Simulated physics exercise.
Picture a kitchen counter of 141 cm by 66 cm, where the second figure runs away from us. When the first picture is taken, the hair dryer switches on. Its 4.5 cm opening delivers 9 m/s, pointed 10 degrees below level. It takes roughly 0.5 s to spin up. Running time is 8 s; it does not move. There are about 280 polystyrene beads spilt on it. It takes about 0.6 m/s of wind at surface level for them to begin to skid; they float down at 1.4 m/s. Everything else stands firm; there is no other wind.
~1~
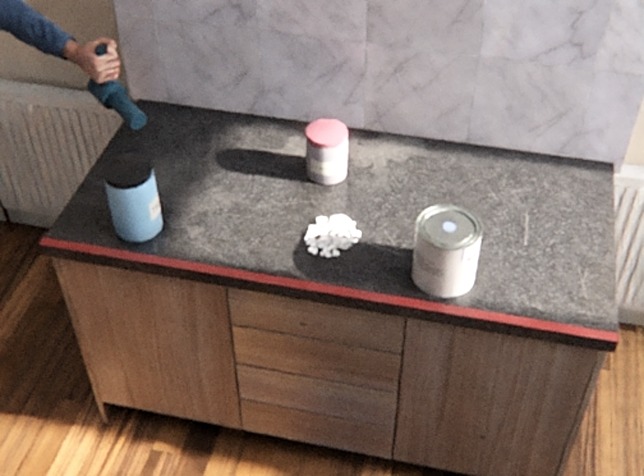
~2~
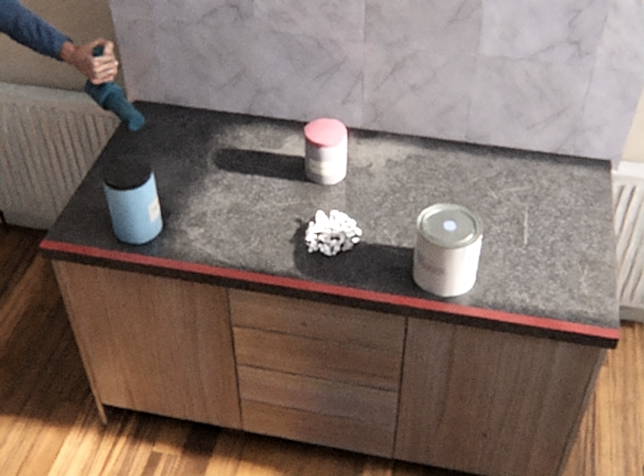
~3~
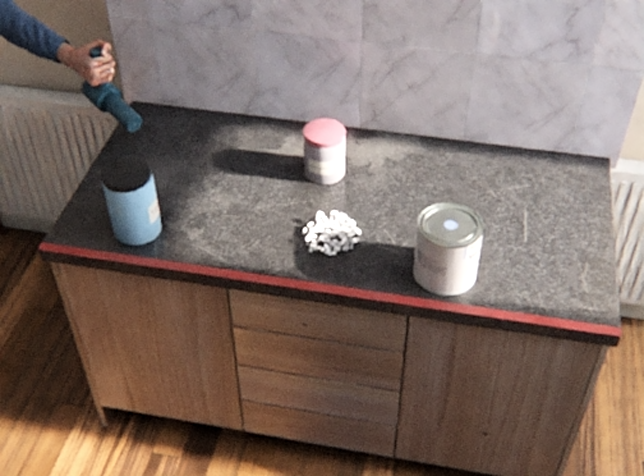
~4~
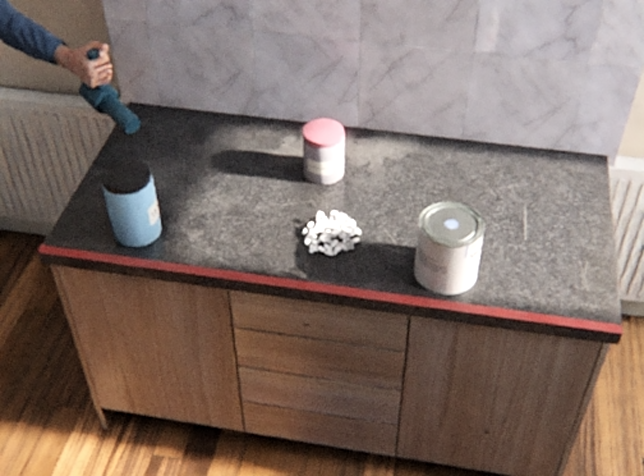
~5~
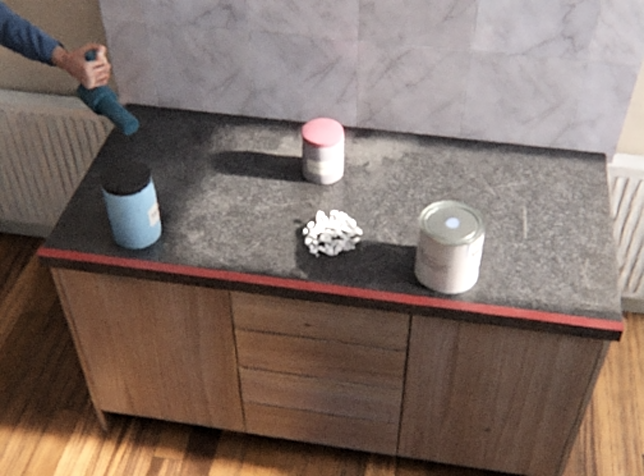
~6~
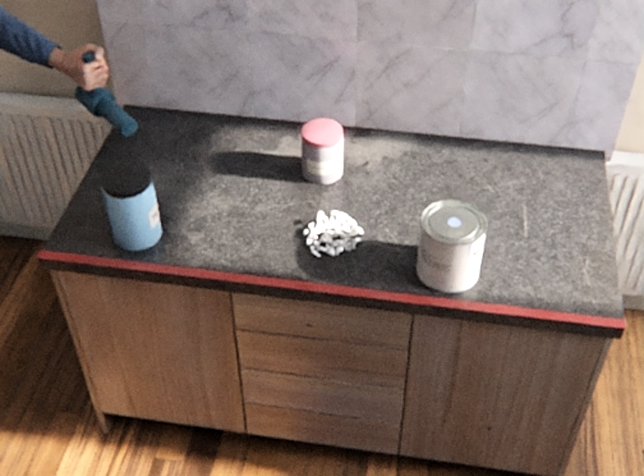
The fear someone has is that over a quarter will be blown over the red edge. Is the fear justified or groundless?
My prediction: The spill over that edge overshoots a quarter.
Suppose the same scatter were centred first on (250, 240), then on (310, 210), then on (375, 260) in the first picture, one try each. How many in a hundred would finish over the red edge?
It goes 100 %, then 15 %, then 70 %.
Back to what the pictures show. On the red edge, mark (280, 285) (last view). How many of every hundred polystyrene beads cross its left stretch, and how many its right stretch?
Estimate: Left ~ 0 %; right ~ 50 %.
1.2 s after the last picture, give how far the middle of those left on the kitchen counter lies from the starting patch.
Around 40 cm from the start.
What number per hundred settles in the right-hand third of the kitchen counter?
5 %.
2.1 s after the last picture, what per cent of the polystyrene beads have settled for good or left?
Estimated share: Close to 60 per cent.
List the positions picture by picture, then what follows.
In the first picture, the middle of the polystyrene beads is near (333, 237), none has stirred yet and the mouth of the hair dryer is at (139, 122).
In the second picture, the middle of the polystyrene beads is near (333, 234), none has stirred yet and the red edge is centred on (313, 291).
In the third picture, the middle of the polystyrene beads is near (333, 234), none has stirred yet, the top of a jar is at (324, 131) and the top of a tin is at (451, 224).
In the fourth picture, the middle of the polystyrene beads is near (333, 234) and none has stirred yet.
In the fifth picture, the middle of the polystyrene beads is near (334, 234) and none has stirred yet.
In the sixth picture, the middle of the polystyrene beads is near (335, 234) and none has stirred yet.
Then, 1.2 s after the last picture the count stands so, 50 % are over the red edge; the middle of those still in play is near (489, 239).
Then, 2.1 s after the last picture the count stands so, 52 % are over the red edge; the middle of those still in play is near (586, 262).
Then, 4.0 s after the last picture the count stands so, 52 % are over the red edge.
Then, 7.6 s after the last picture, at the end, 52 % are over the red edge.
